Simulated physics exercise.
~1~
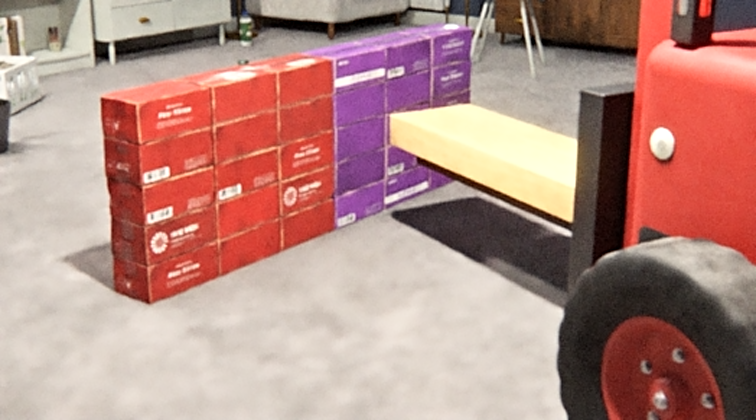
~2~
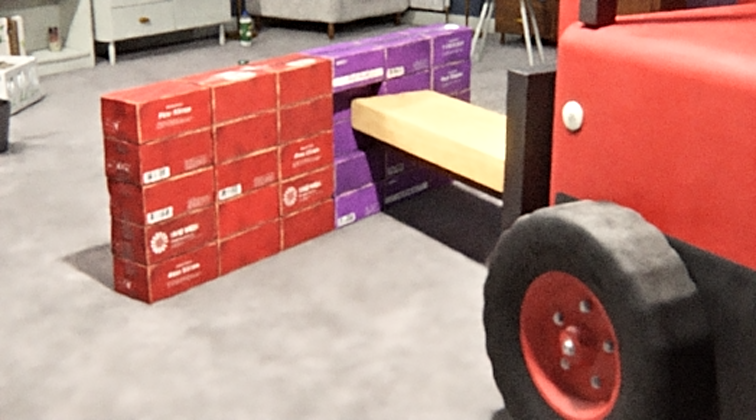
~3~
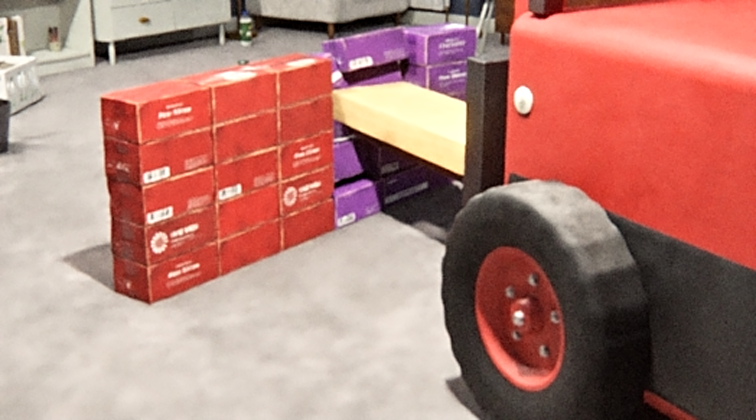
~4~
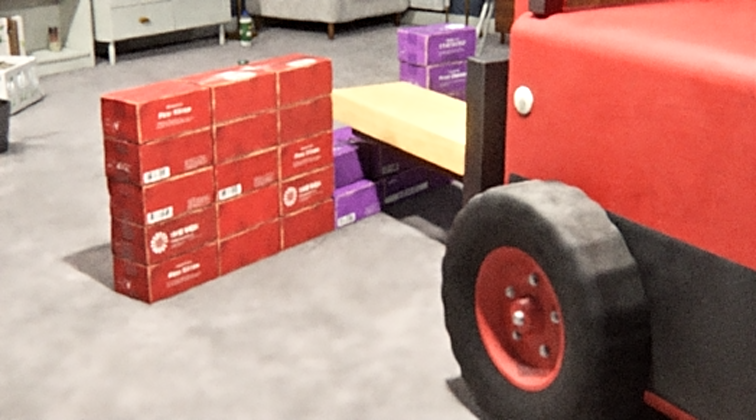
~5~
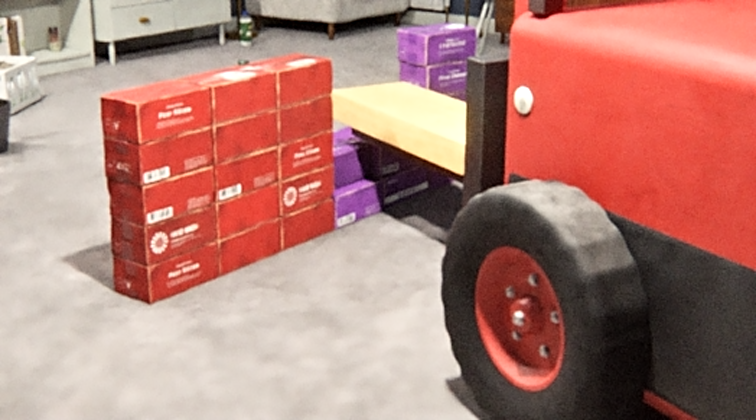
In a room with a grey floor, seen from a fixed, slightly raised view, a low wall of stacked boxes stands left of centre, red at the near end and purple at the far end. A red vehicle with dark wheels, at the right, holds a pale yellow block before it. The vehicle rolls left, and the block pushes into the purple part. The purple boxes shift, tilt and come apart, and the upper ones near the block drop from view. The vehicle stops, leaving the red boxes standing unmoved and a purple stack upright at the far end.
